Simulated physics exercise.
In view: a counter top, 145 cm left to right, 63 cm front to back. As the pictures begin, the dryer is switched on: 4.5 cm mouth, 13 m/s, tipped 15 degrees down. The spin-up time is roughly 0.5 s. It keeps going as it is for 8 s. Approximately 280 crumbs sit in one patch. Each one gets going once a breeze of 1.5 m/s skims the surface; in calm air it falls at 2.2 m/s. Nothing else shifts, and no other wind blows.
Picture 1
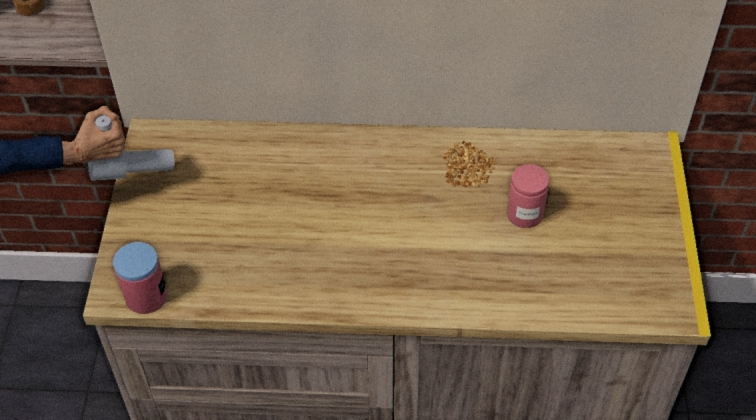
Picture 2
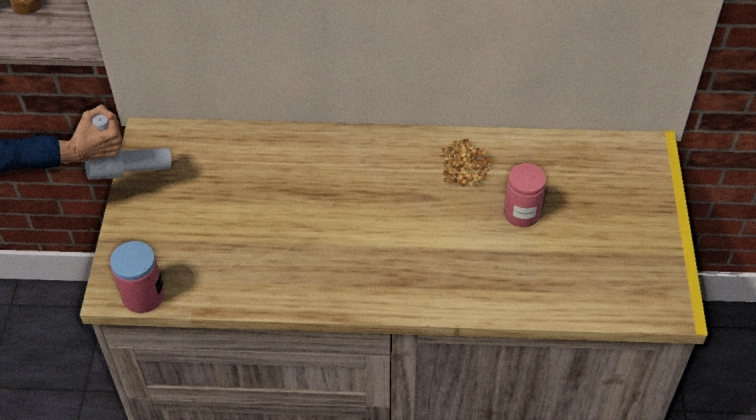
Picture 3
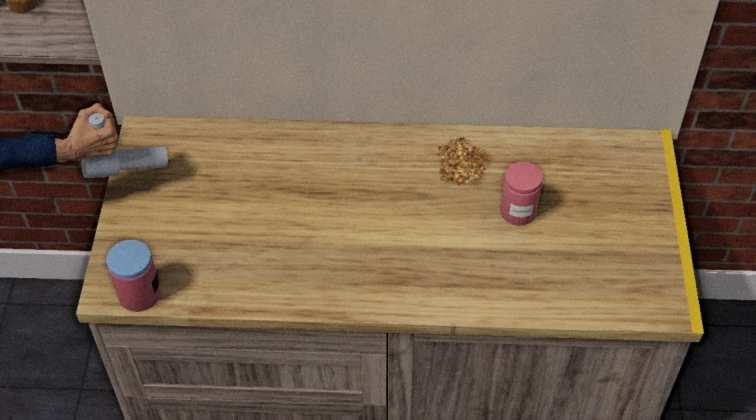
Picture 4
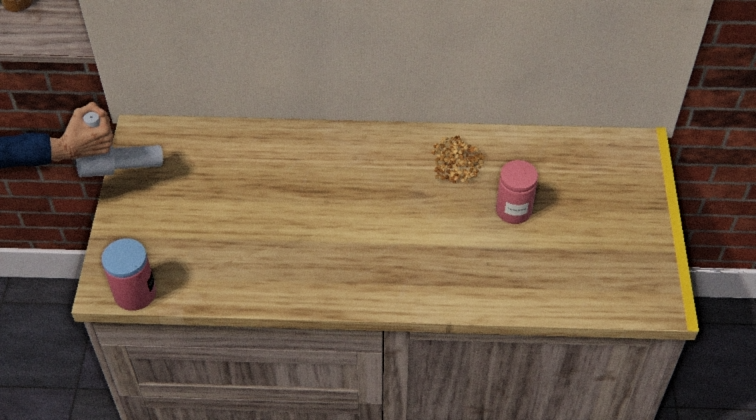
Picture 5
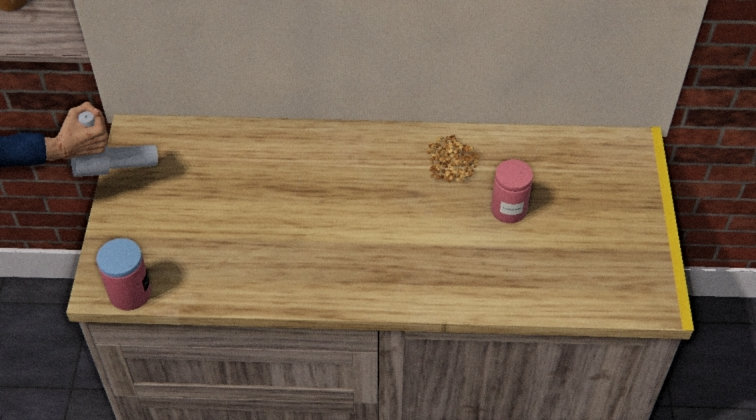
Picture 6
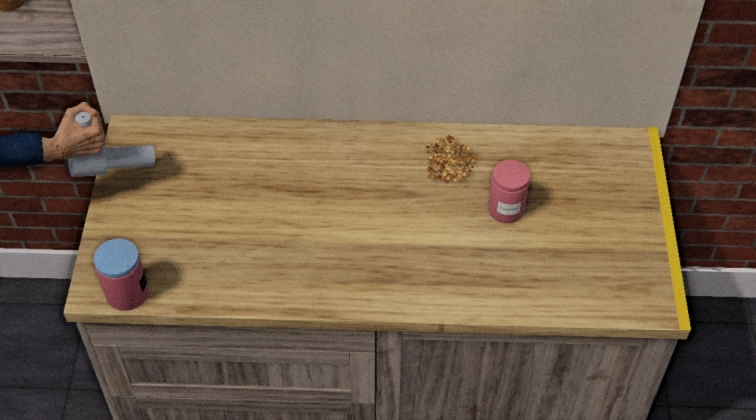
A pale wooden counter top with a yellow strip along its right edge fills the view, seen from above and in front, with brick and a plain panel behind. A hand in a dark blue sleeve holds a grey dryer at the left, a blue-lidded jar stands near the front left corner, and golden-brown crumbs lie beside a red jar toward the right. Nothing stirs on the counter as the camera drifts slightly, sliding everything gently leftward.
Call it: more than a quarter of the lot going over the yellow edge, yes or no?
Call: Yes.
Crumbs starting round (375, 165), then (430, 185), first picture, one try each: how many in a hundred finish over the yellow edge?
In turn: 100 per cent, 60 per cent.
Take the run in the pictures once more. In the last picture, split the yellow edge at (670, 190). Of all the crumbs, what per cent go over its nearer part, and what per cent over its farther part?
Roughly 5 per cent nearer, roughly 90 per cent farther.
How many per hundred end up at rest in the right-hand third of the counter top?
I'd estimate around 10 per cent.
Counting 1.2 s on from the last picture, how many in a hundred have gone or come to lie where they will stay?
I reckon around 80 per cent.
Then, 1.2 s after the last picture, 88 % are over the yellow edge; 84 % have settled or left.
Then, 2.1 s after the last picture, 89 % are over the yellow edge; 91 % have settled or left.
Then, 4.0 s after the last picture, 90 % are over the yellow edge; 92 % have settled or left.
Then, 7.6 s after the last picture, at the end, 91 % are over the yellow edge.
